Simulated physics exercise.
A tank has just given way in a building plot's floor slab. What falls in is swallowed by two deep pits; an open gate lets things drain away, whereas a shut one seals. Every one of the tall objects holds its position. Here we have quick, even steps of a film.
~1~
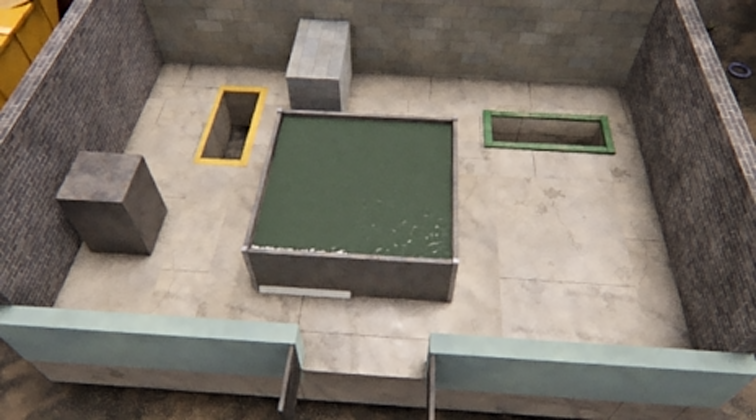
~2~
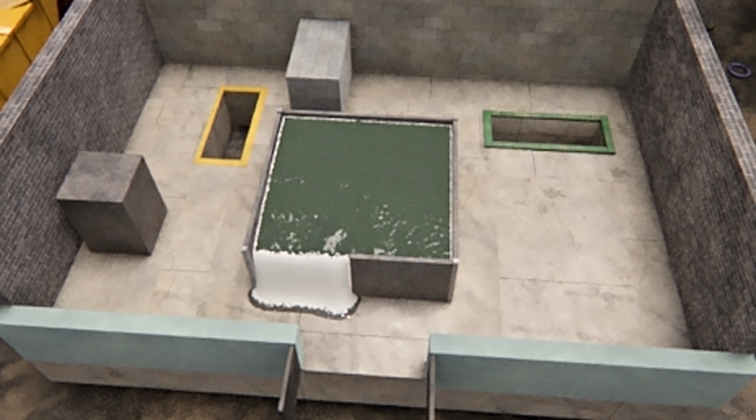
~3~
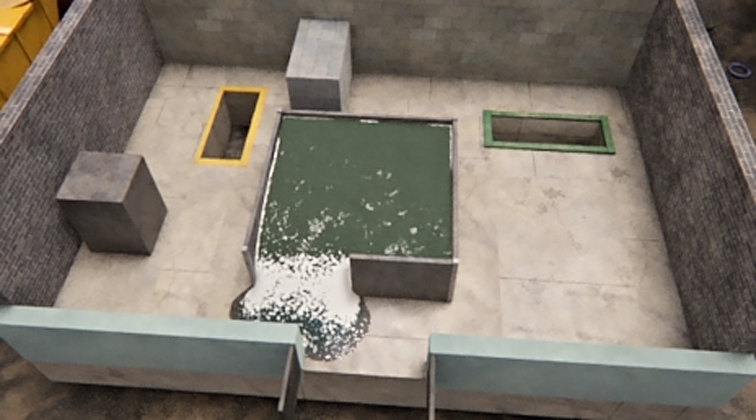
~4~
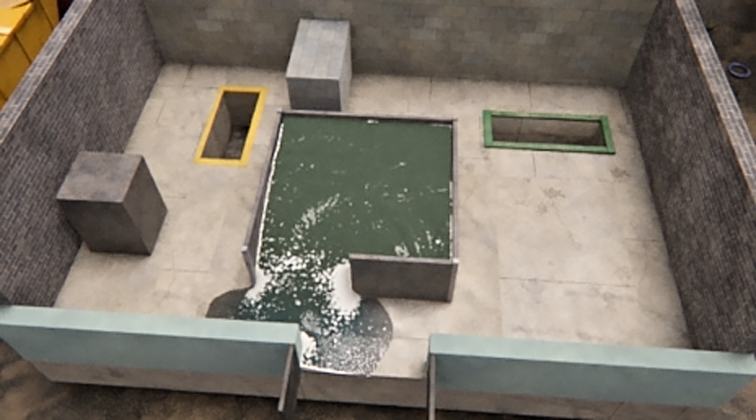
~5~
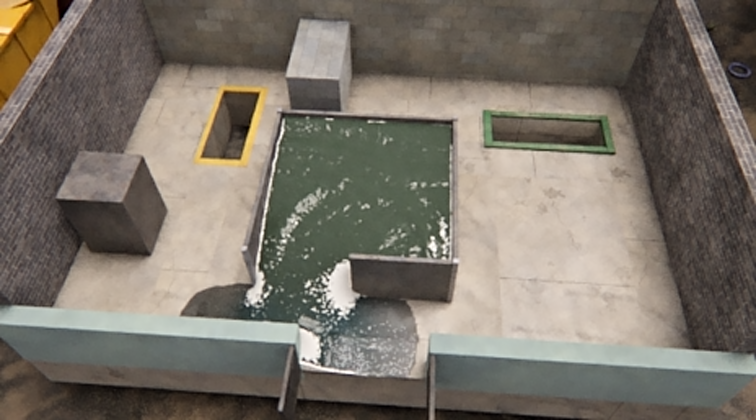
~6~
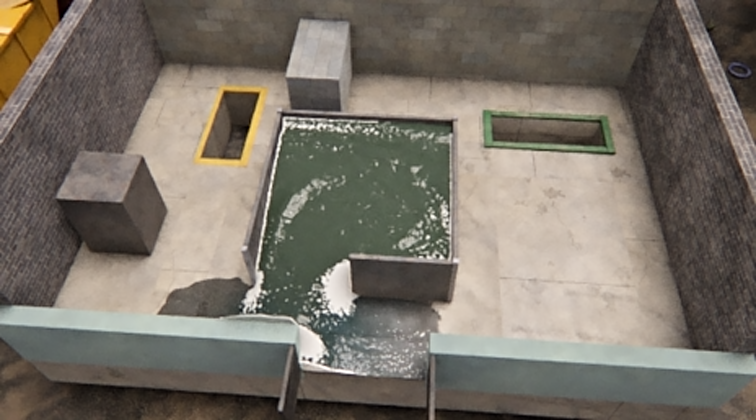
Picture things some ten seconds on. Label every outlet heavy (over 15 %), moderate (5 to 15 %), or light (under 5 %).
Labels: Gate - heavy, green pit - light, yellow pit - heavy.
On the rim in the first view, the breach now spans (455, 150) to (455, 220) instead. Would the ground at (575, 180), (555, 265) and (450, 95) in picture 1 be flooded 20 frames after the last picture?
Soaked, then soaked, then soaked.
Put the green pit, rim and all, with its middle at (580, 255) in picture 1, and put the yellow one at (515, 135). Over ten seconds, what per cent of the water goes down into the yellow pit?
Share for yellow, in per cent: 0.
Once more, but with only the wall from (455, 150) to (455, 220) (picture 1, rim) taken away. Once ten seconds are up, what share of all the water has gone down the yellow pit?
I'd estimate the yellow pit takes around 2 percent.
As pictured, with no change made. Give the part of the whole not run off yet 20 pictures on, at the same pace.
Around 78 parts in a hundred.
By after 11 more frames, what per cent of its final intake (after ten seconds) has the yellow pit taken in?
Share by then: About 0 in a hundred.
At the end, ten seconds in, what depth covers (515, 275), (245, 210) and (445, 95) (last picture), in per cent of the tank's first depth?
Taking the places in turn, I get roughly 0, 8 and 0 percent.
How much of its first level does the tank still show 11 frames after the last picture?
Roughly 60 per cent.
A moment on, water covers 15 % of the floor; the gate 7 %, the green pit 0 %, the yellow pit 0 %.
Next, water covers 25 % of the floor; the gate 13 %, the green pit 0 %, the yellow pit 0 %.
Then, water covers 45 % of the floor; the gate 20 %, the green pit 0 %, the yellow pit 1 %.
Later, water covers 60 % of the floor; the gate 29 %, the green pit 0 %, the yellow pit 6 %.
In the end, water covers 70 % of the floor; the gate 35 %, the green pit 0 %, the yellow pit 17 %.
